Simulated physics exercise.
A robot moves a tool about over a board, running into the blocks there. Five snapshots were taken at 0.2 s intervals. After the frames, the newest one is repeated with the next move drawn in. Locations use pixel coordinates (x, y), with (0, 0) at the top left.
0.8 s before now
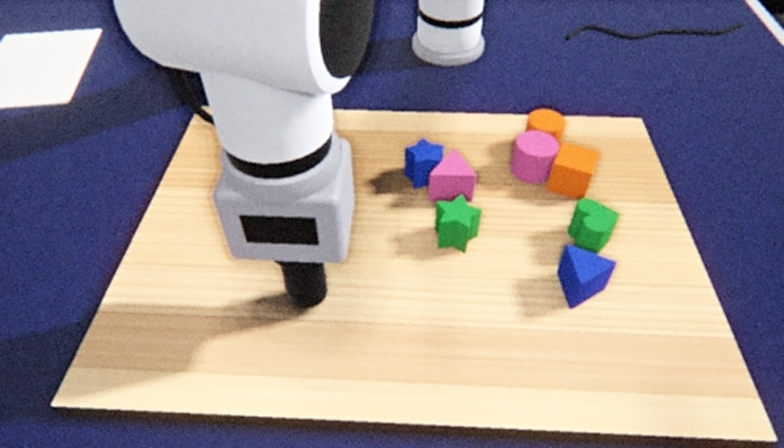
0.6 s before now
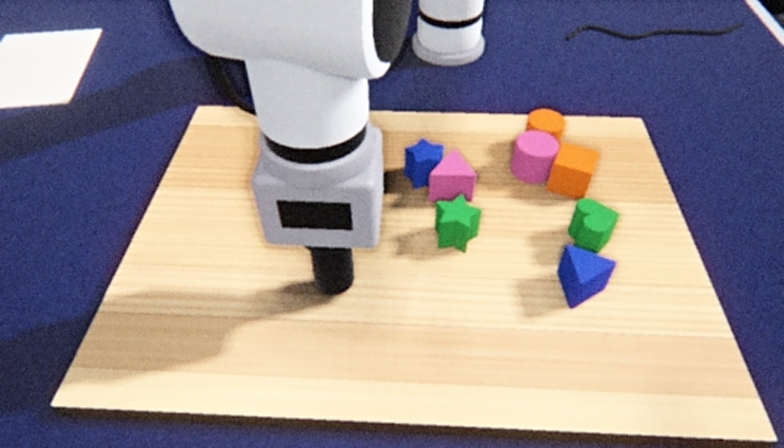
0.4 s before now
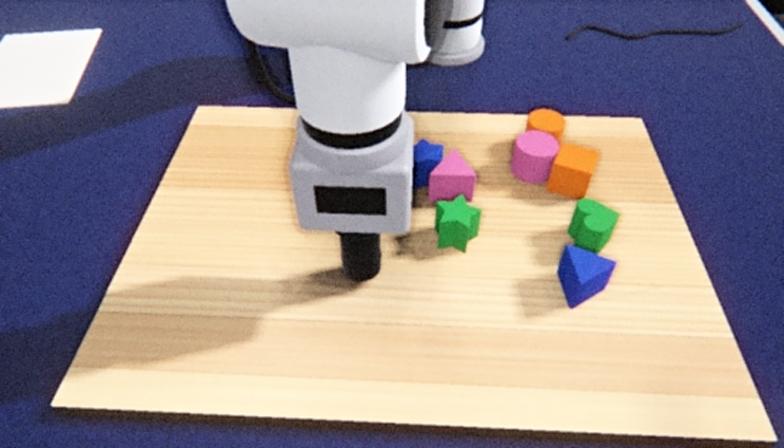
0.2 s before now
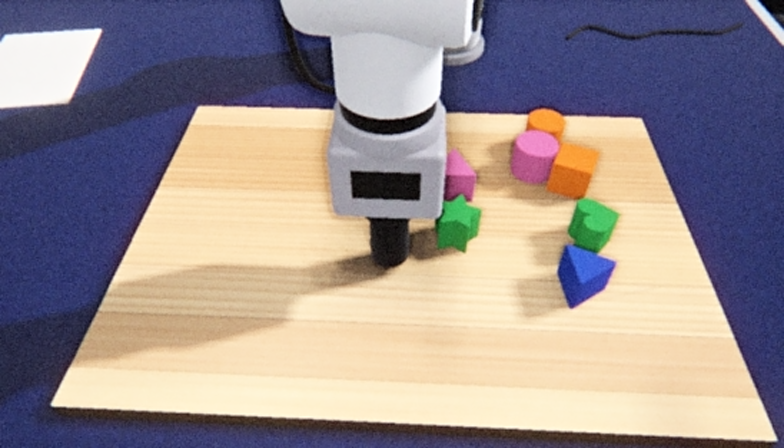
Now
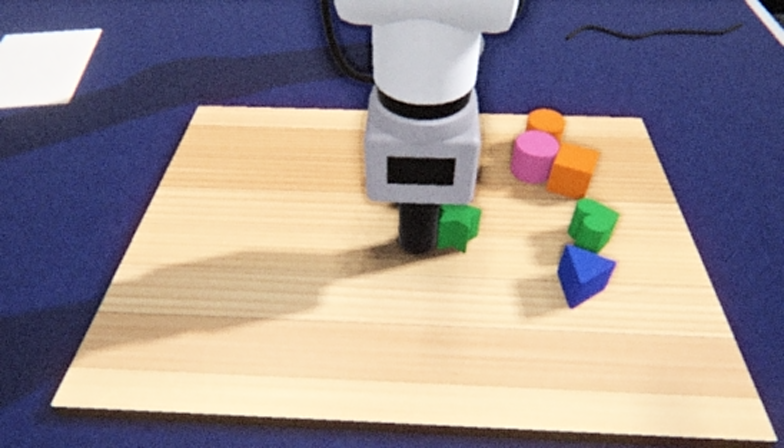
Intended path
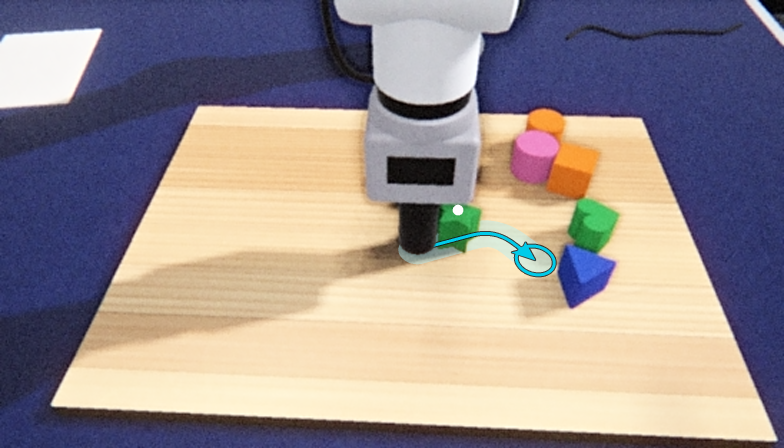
A robot arm slides its black tool rightward across a wooden board toward a green star-shaped block.
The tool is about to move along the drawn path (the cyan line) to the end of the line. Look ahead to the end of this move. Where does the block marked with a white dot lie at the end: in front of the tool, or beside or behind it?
Slipped loose.
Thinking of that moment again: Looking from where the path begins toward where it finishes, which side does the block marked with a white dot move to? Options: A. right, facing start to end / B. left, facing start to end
My pick is B.
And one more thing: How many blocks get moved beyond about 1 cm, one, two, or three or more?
I think only one will be displaced.
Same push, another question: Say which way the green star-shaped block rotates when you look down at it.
Overhead view: Anti-clockwise.
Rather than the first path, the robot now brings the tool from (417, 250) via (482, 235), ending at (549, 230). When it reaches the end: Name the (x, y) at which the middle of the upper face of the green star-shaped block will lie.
For the centre of its top, I'd go with (573, 185).
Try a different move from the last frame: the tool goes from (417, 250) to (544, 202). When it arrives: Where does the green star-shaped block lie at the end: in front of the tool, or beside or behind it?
Still leading.
The line goes from (417, 250) via (458, 239) and (500, 236), ending at (535, 260); the dot is on the green star-shaped block.
The first path, step by step. One third of the way, tool (459, 231); green star-shaped block (491, 202), turned 20° anticlockwise.
Two thirds of the way, tool (503, 228); green star-shaped block (530, 194), turned 35° anticlockwise.
At the end, tool (538, 252); green star-shaped block (535, 195), turned 50° anticlockwise; blue three-sided block unmoved.
